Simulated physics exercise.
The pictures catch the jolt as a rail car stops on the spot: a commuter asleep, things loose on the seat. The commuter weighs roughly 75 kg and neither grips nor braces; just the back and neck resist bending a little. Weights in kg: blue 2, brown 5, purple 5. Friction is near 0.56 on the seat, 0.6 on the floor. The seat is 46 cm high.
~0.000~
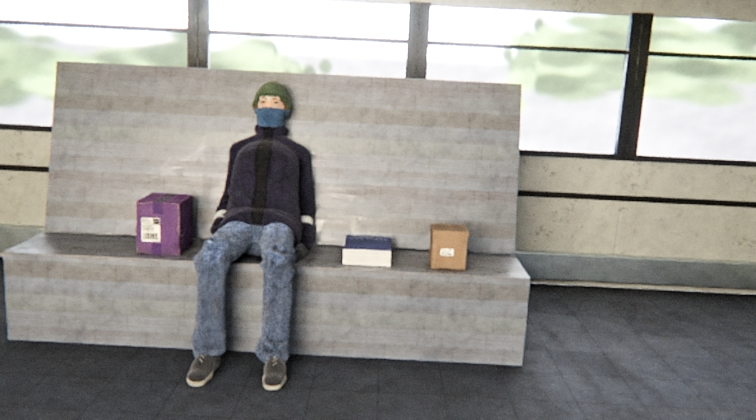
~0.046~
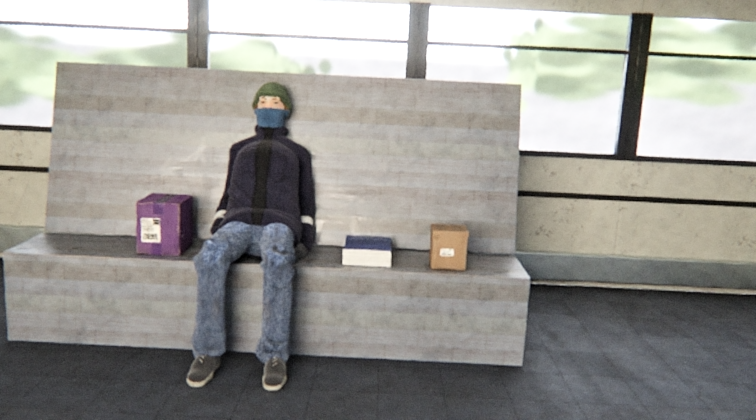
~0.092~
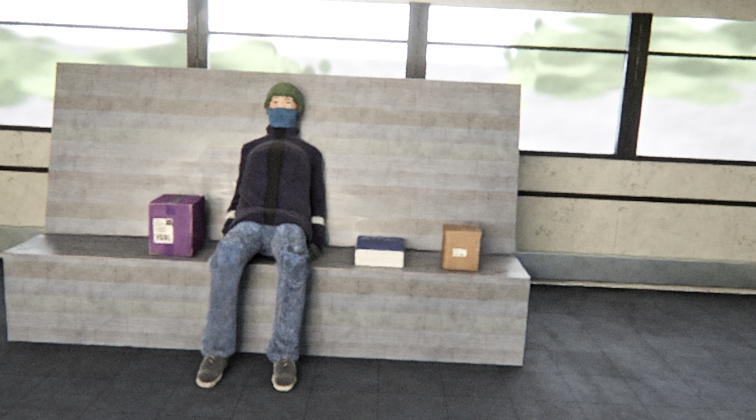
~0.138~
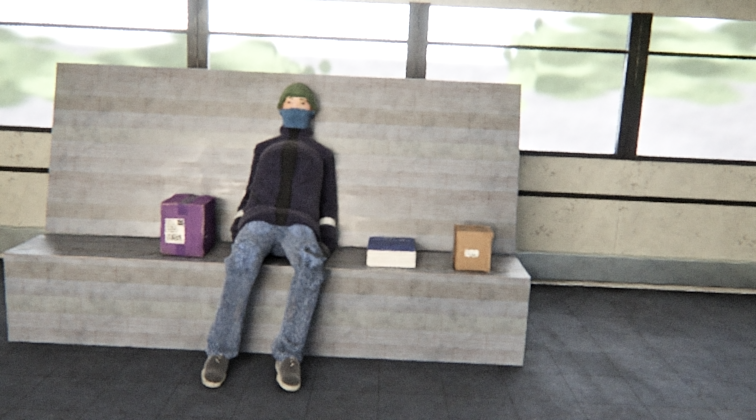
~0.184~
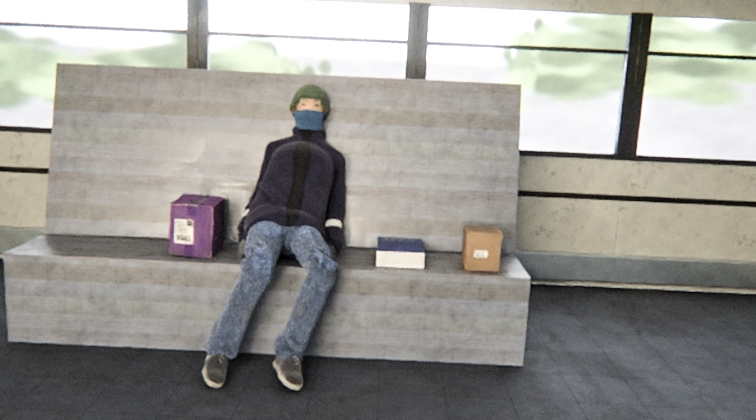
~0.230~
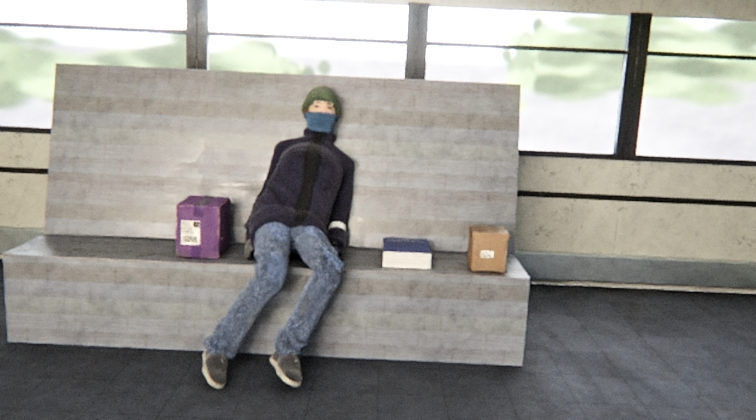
The footage shows a person in a green hat and blue face covering sitting still on a pale bench among three objects, then sliding a short way right with them, upper body tilting right while the feet lag behind.
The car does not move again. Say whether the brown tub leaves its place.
Here the brown tub stays on.
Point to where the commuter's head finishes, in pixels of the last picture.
Near (428, 229).
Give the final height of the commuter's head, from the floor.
Some 65 cm up.
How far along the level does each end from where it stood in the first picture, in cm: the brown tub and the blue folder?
About: Brown tub 25, blue folder 25.
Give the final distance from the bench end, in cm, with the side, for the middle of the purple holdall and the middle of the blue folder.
Purple holdall 160 short, blue folder 60 short.
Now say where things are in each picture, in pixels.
In the first picture, brown tub (448, 247), purple holdall (165, 223).
In the second picture, brown tub (448, 247), purple holdall (165, 224).
In the third picture, brown tub (460, 247), purple holdall (178, 224).
In the fourth picture, brown tub (472, 248), purple holdall (189, 225).
In the fifth picture, brown tub (481, 249), purple holdall (198, 225).
In the sixth picture, brown tub (487, 249), purple holdall (204, 226). Everything loose set off at about 1.6 m/s.
After 0.40 s the brown tub is 16 cm short of the bench end, tilted 0°, near (495, 250) in the last picture's view.
After 0.65 s the brown tub is 16 cm short of the bench end, tilted 0°, near (495, 250) in the last picture's view; the purple holdall 162 cm short of the bench end, tilted 0°.
After 1.05 s the brown tub is 16 cm short of the bench end, tilted 0°, near (495, 250) in the last picture's view; the purple holdall 162 cm short of the bench end, tilted 0°.
Final state at 2.7 s, blue folder stays on; brown tub stays on; purple holdall stays on; commuter's hips keep to the seat.
